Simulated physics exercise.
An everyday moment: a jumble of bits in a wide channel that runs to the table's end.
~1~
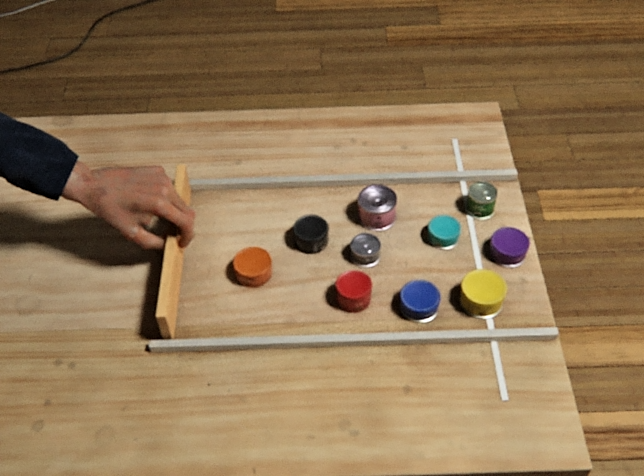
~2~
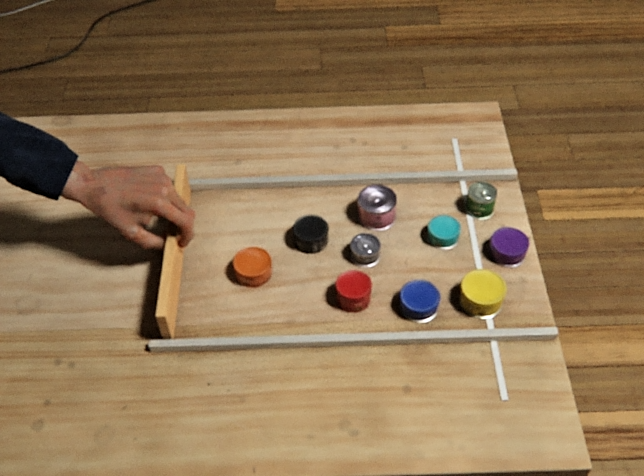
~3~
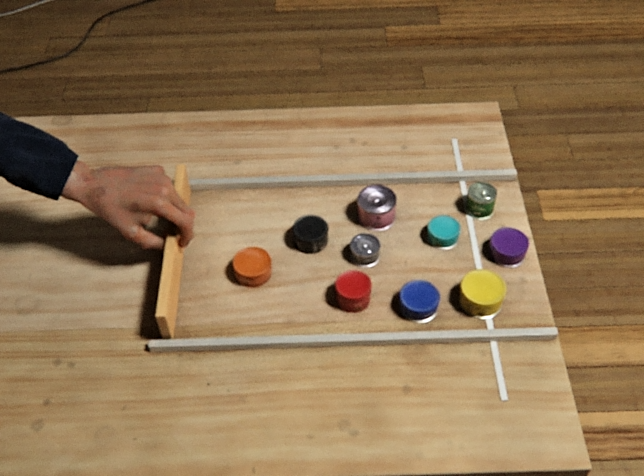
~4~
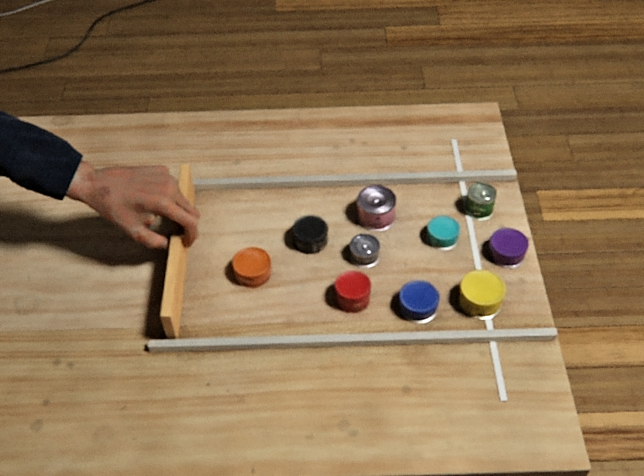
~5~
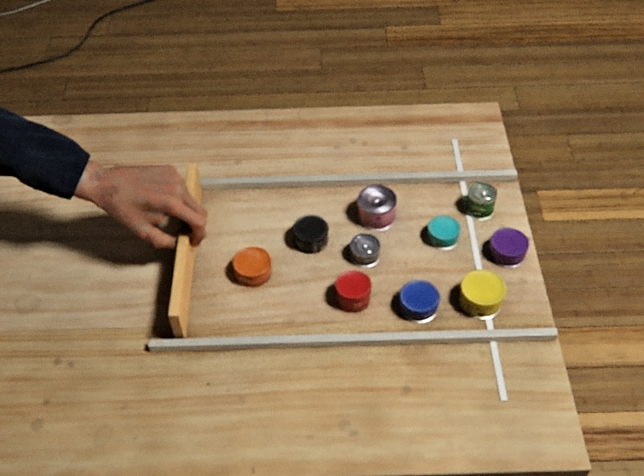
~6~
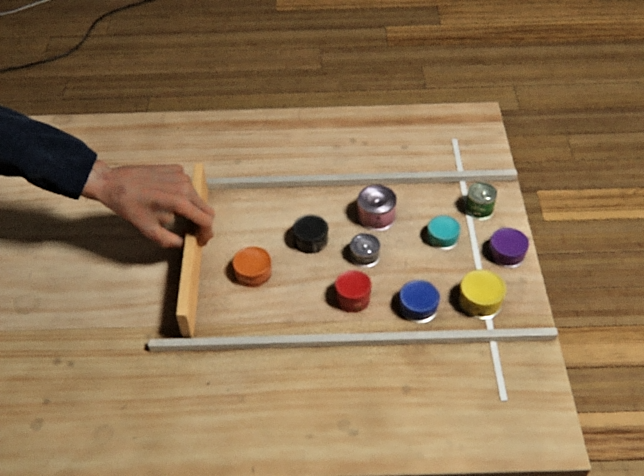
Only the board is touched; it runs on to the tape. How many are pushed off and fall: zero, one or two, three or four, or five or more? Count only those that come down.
Outcome: The number that fall off is one or two.
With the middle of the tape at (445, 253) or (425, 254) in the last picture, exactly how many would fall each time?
Down on the floor: 0 and 0.
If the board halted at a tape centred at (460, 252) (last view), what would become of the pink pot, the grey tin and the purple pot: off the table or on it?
The pink pot does not fall, the grey tin does not fall, the purple pot drops off.
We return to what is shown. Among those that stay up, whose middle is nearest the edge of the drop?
Foremost is the green tin.
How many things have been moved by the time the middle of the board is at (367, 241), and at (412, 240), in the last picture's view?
6 and 8.
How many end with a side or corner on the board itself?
4 of them.
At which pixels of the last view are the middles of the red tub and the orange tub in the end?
The red tub stops around (503, 288); the orange tub around (498, 260).
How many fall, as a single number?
Fallen: 2.
Soon after, none off yet; purple pot at rest near (508, 248); green tin at rest near (481, 201); yellow pot at rest near (482, 294).
After that, none off yet; purple pot at rest near (508, 248); green tin at rest near (482, 200); yellow pot displaced about its own width near (519, 296).
In the end, the number that fall off is one or two; gone, yellow pot and purple pot.
